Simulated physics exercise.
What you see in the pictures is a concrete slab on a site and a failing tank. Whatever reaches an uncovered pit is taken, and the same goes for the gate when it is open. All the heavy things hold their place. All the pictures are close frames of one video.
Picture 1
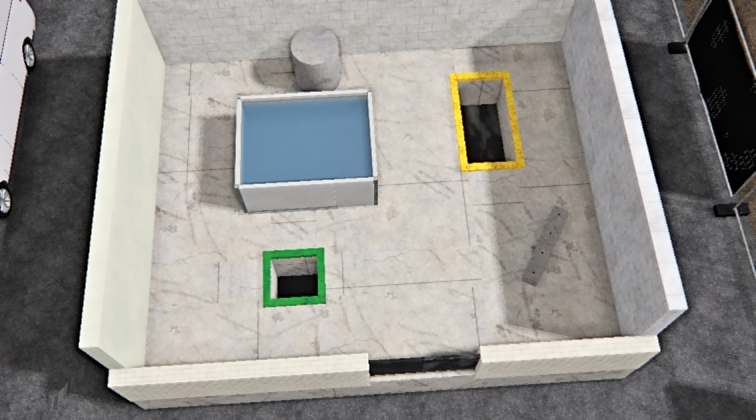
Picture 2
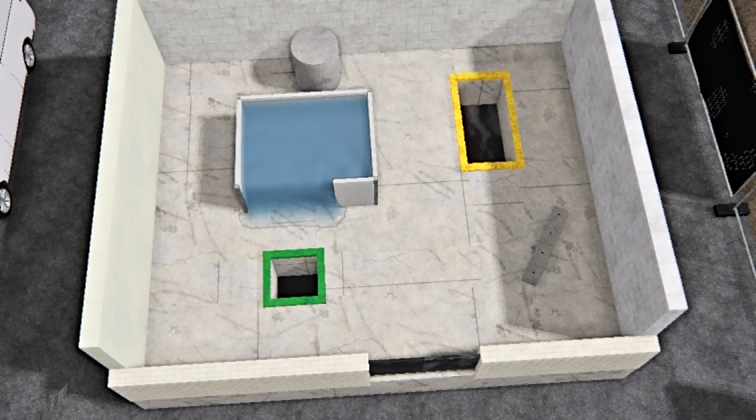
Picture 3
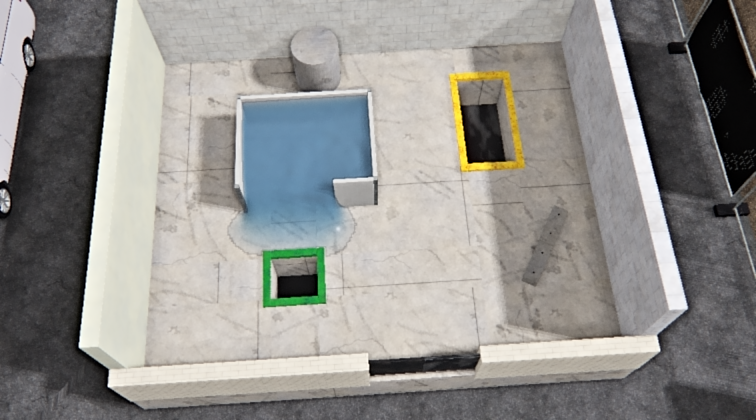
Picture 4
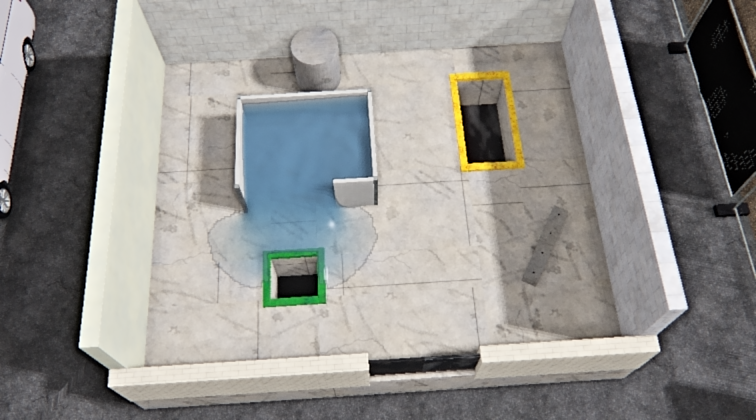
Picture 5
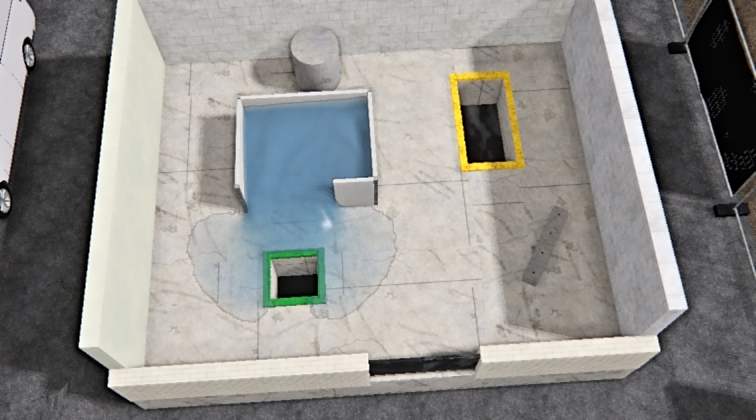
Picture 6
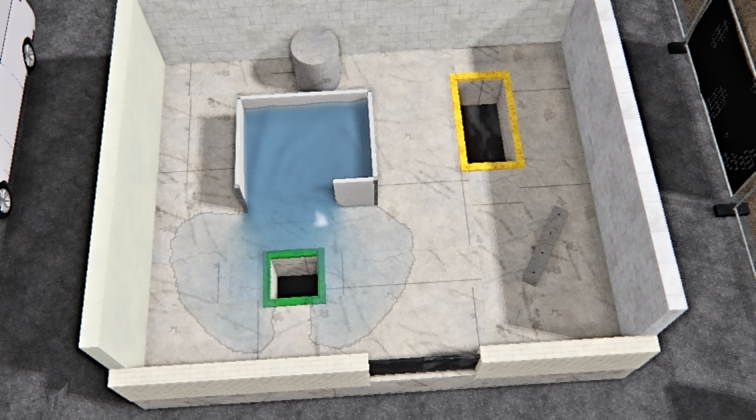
On a walled concrete slab, an open tank of still water lost most of its front side, and the water poured out through the gap, spreading across the floor and around the green-edged hole.
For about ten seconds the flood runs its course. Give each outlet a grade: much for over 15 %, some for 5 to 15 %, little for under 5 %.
Grades: Gate - little, green pit - much, yellow pit - little.
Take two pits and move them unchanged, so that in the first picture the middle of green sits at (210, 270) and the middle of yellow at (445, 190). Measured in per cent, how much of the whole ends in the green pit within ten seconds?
Result - green pit, 20 in a hundred.
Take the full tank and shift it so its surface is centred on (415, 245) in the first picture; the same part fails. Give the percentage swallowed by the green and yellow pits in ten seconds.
Tally in per cent: Green pit 2, yellow pit 4.
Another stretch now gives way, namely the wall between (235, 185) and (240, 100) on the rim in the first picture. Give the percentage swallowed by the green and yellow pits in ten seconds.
For green it's about 4 per cent, and for yellow about 6 per cent.
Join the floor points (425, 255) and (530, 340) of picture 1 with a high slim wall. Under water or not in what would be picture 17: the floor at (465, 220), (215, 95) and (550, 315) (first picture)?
In order: Dry; dry; dry.
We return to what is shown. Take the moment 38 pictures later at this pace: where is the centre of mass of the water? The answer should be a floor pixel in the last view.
Estimate: (341, 253).
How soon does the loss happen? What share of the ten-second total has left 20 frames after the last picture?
Around 85 percent.
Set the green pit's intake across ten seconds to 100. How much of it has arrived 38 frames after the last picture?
My estimate is close to 95 per cent.
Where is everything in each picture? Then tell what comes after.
In the first frame, still water in the open tank at (306, 140).
In the second frame, the front is at (340, 216), out from the gap at (290, 198).
In the third frame, water pours out at (290, 200) and has run to (342, 242).
In the fourth frame, water pours out at (291, 201) and has run to (347, 273).
In the fifth frame, the front is at (345, 310), out from the gap at (291, 201).
In the sixth frame, the front is at (350, 339), out from the gap at (291, 201).
A moment on, water covers 25 % of the floor; the gate 0 %, the green pit 17 %, the yellow pit 0 %.
Next, water covers 30 % of the floor; the gate 0 %, the green pit 26 %, the yellow pit 0 %.
Then, water covers 40 % of the floor; the gate 0 %, the green pit 34 %, the yellow pit 0 %.
Later, water covers 70 % of the floor; the gate 0 %, the green pit 39 %, the yellow pit 0 %.
In the end, water covers 85 % of the floor; the gate 0 %, the green pit 41 %, the yellow pit 0 %.
